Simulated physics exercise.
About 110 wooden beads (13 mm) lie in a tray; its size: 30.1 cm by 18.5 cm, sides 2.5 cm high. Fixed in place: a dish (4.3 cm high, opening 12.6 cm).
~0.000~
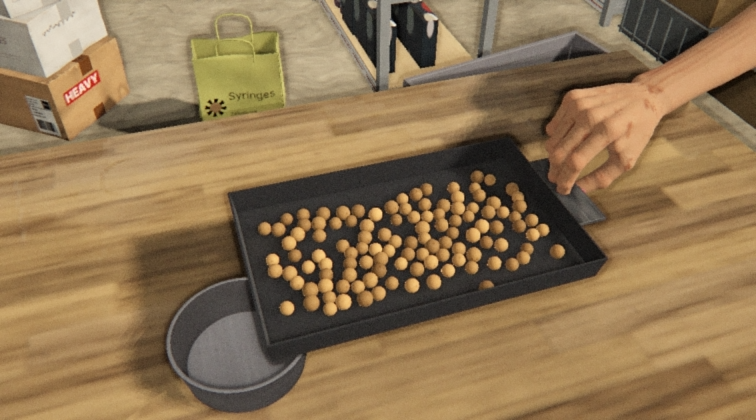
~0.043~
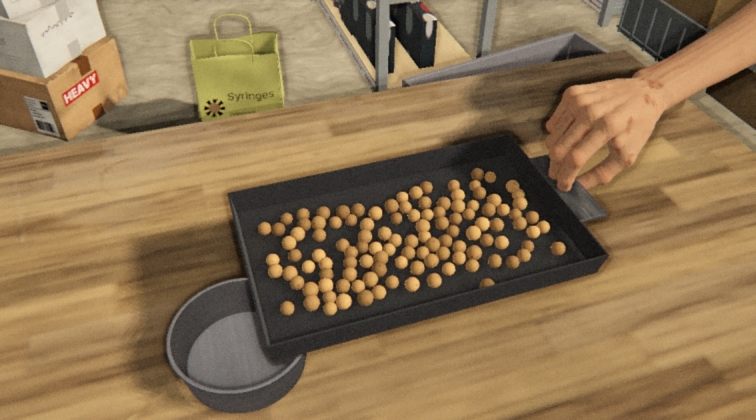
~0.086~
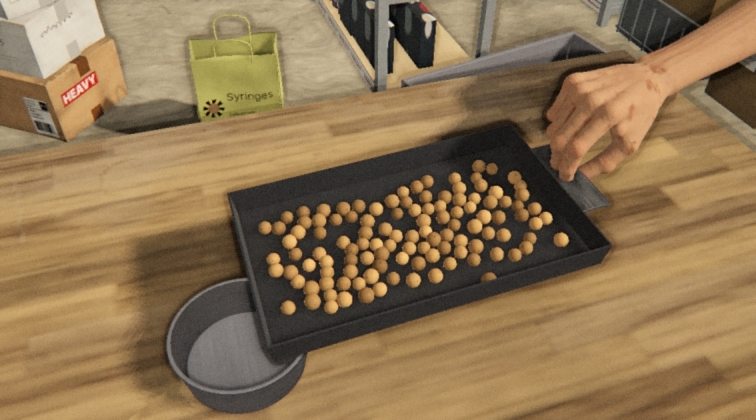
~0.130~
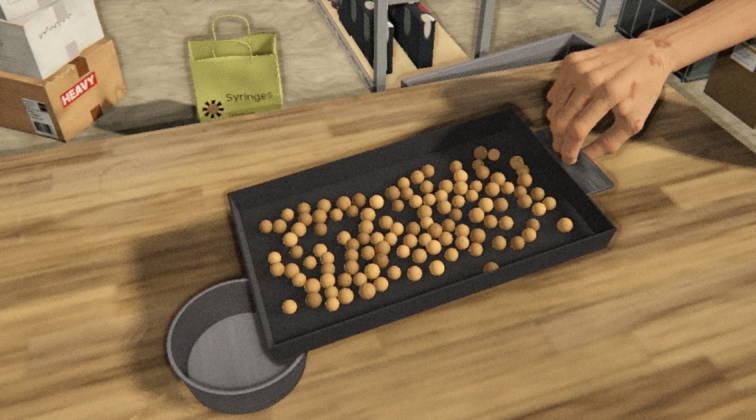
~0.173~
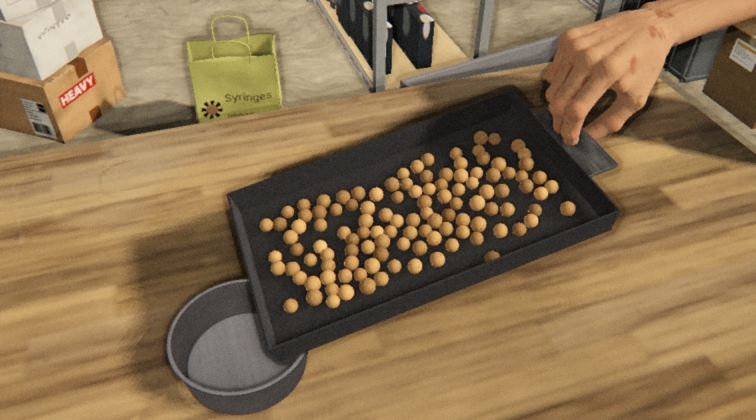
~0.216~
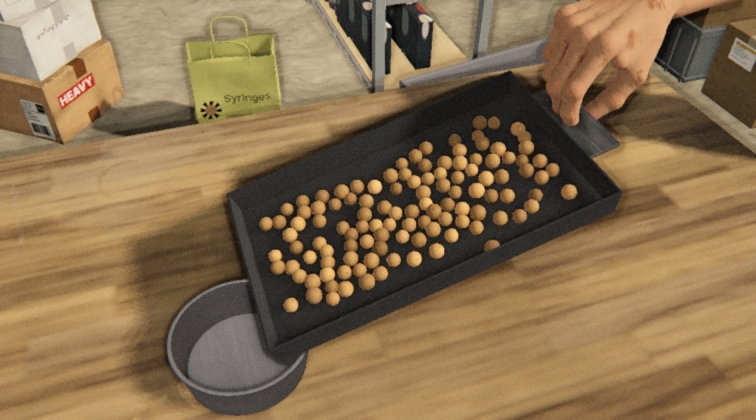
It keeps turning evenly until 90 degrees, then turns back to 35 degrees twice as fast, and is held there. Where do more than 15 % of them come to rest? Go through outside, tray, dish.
Outside everything: Above; in the tray: Above; in the dish: Above.
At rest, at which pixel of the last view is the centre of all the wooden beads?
Around (268, 349).
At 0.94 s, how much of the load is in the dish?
Some 10 per cent.
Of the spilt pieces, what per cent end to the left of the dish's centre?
About 80 per cent.
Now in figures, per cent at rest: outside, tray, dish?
Outside 25; tray 40; dish 35.
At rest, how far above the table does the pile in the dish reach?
Roughly 2.5 cm.
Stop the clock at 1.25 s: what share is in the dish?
Some 30 per cent.
After 0.61 s, tilt 56 degrees; tray 100 %; middle of all pieces near (298, 232).
After 0.94 s, tilt 88 degrees; outside 5 %, tray 80 %, dish 10 %, in the air 5 %; middle of all pieces near (255, 258).
After 1.25 s, tilt 51 degrees; outside 15 %, tray 45 %, dish 30 %, in the air 10 %; middle of all pieces near (240, 314).
After 1.54 s, tilt 35 degrees; outside 25 %, tray 40 %, dish 35 %; middle of all pieces near (239, 329).
By 2.1 s all is still; outside 25 %, tray 40 %, dish 35 %.
